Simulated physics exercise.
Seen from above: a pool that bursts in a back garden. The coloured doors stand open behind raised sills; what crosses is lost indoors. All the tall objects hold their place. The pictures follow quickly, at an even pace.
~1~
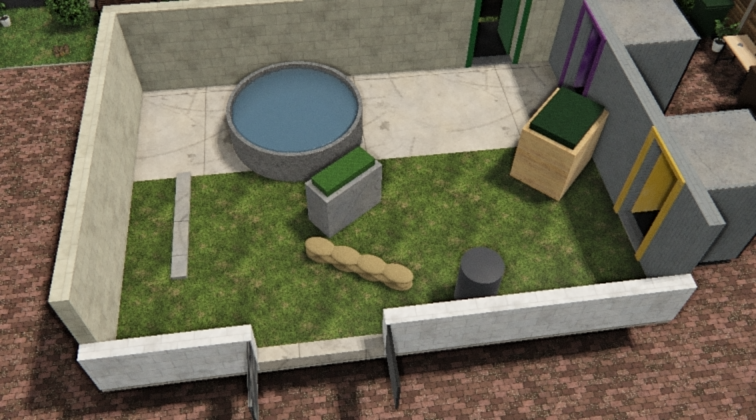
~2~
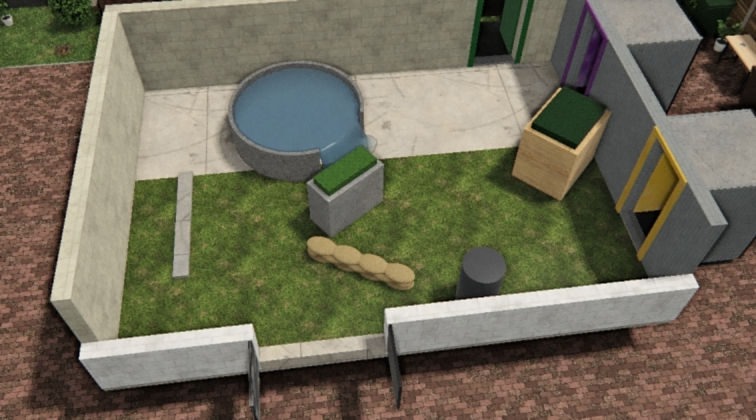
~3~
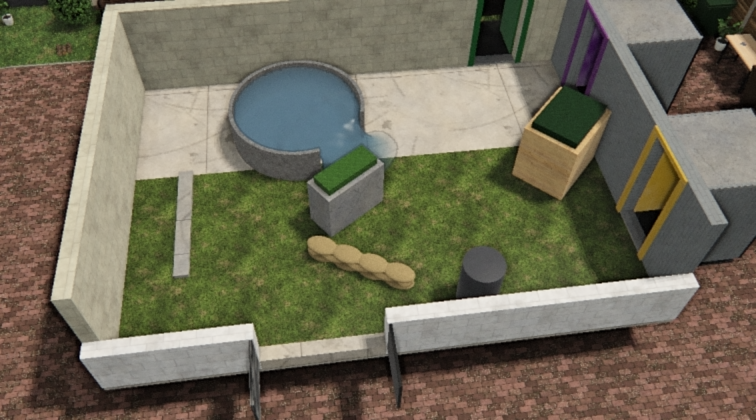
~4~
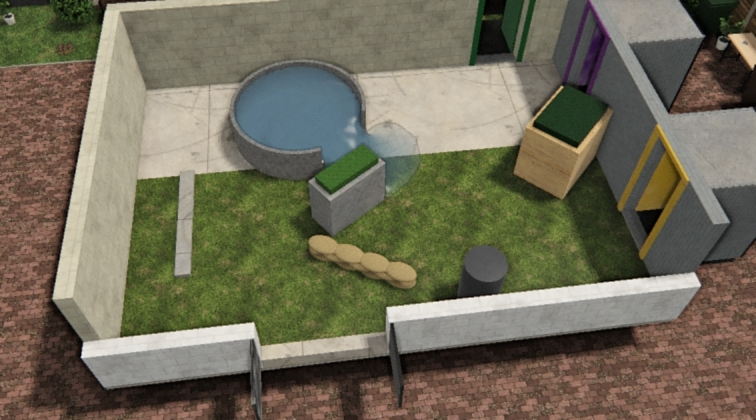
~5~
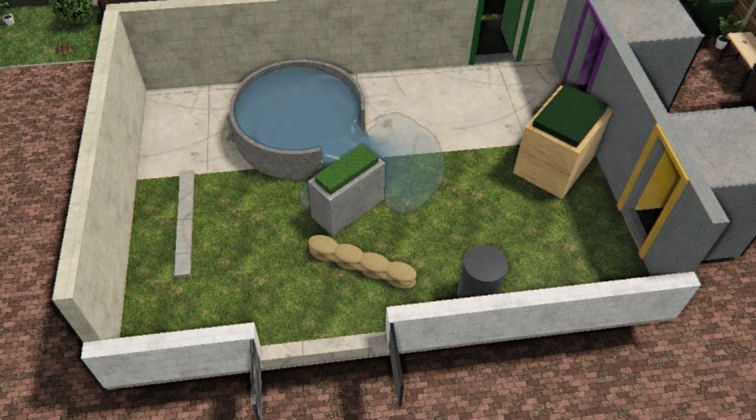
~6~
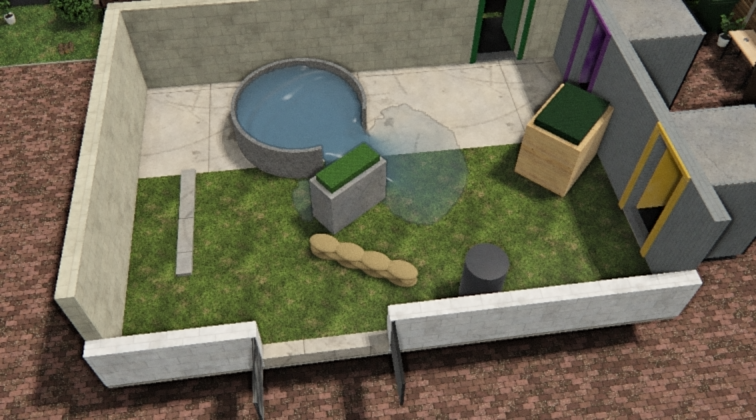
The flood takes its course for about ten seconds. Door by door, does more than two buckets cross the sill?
The green door floods; the purple door floods; the yellow door floods.
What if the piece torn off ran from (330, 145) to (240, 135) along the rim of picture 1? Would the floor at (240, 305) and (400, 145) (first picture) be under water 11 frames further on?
One after the other: Wet, under water.
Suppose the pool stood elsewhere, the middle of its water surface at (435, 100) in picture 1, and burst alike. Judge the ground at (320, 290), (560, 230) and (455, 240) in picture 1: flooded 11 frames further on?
As listed: Free of water, covered, flooded.
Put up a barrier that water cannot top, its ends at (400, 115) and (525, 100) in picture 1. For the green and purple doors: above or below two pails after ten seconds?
My reading: The green one takes less; the purple one goes over.
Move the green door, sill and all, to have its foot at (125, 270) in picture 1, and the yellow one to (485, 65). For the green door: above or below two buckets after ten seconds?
One by one: The green door holds.
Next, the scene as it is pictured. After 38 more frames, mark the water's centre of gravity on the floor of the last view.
Near (412, 177).
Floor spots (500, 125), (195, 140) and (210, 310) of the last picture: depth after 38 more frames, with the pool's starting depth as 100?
In turn 10, 2 and 4 in a hundred.
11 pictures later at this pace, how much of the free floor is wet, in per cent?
Near 35 in a hundred.
A moment on, water covers 20 % of the floor; the green door not reached, the purple door not reached, the yellow door not reached.
Next, water covers 35 % of the floor; the green door not reached, the purple door not reached, the yellow door not reached.
Then, water covers 60 % of the floor; the green door not reached, the purple door over two buckets in, the yellow door under two buckets in.
Later, water covers 75 % of the floor; the green door under two buckets in, the purple door over two buckets in, the yellow door over two buckets in.
In the end, water covers 90 % of the floor; the green door over two buckets in, the purple door far over two buckets in, the yellow door far over two buckets in.
